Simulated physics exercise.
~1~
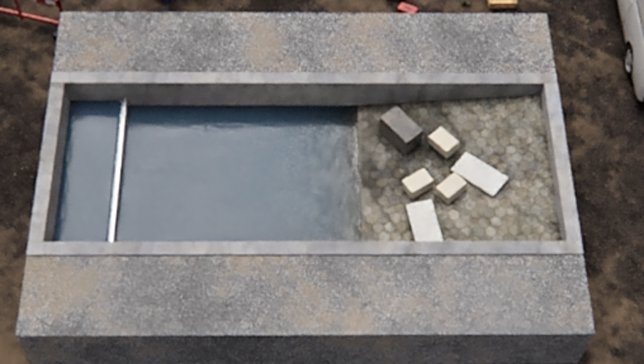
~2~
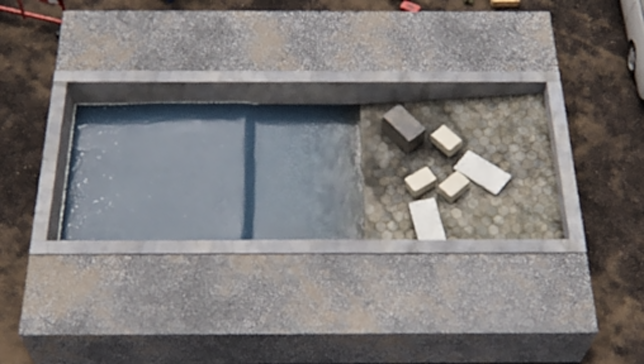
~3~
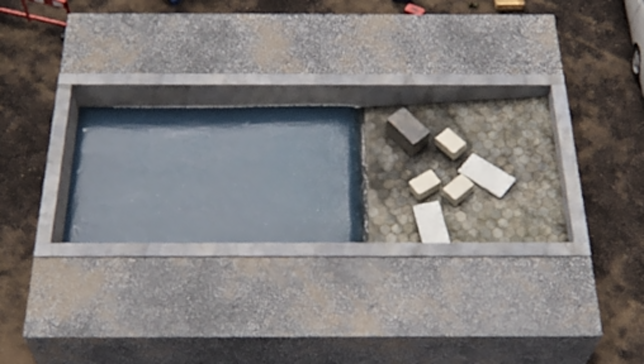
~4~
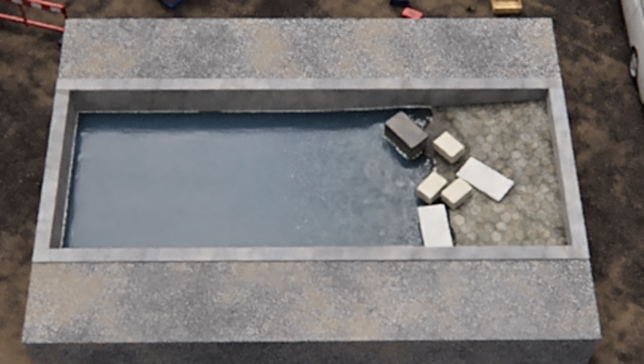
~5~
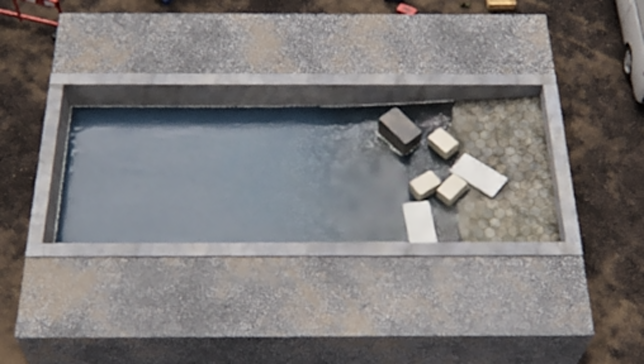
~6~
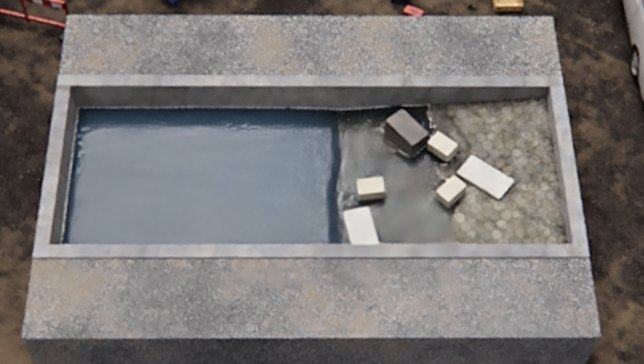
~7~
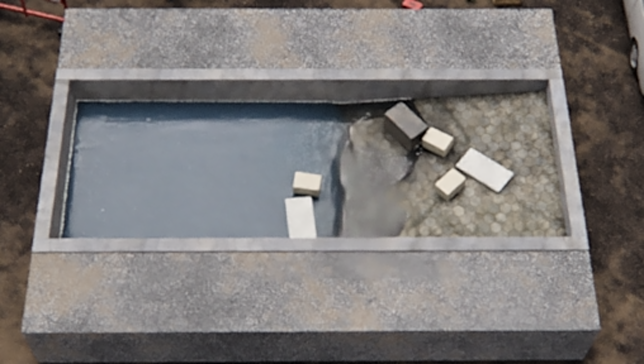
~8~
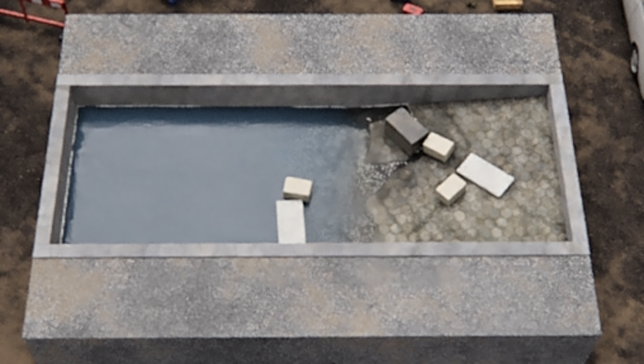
A long concrete basin, seen from high above in a slightly swaying view, holds blue water at left and a bare, pale stone slope at right. On the slope lie one dark grey block, three small cream blocks and two flat white slabs. A thin upright board near the left end vanishes, and a wave runs right, washing up among the blocks. As the water draws back, a cream block and the lower white slab slide left with it. They end afloat near the middle, while the others remain on the slope.
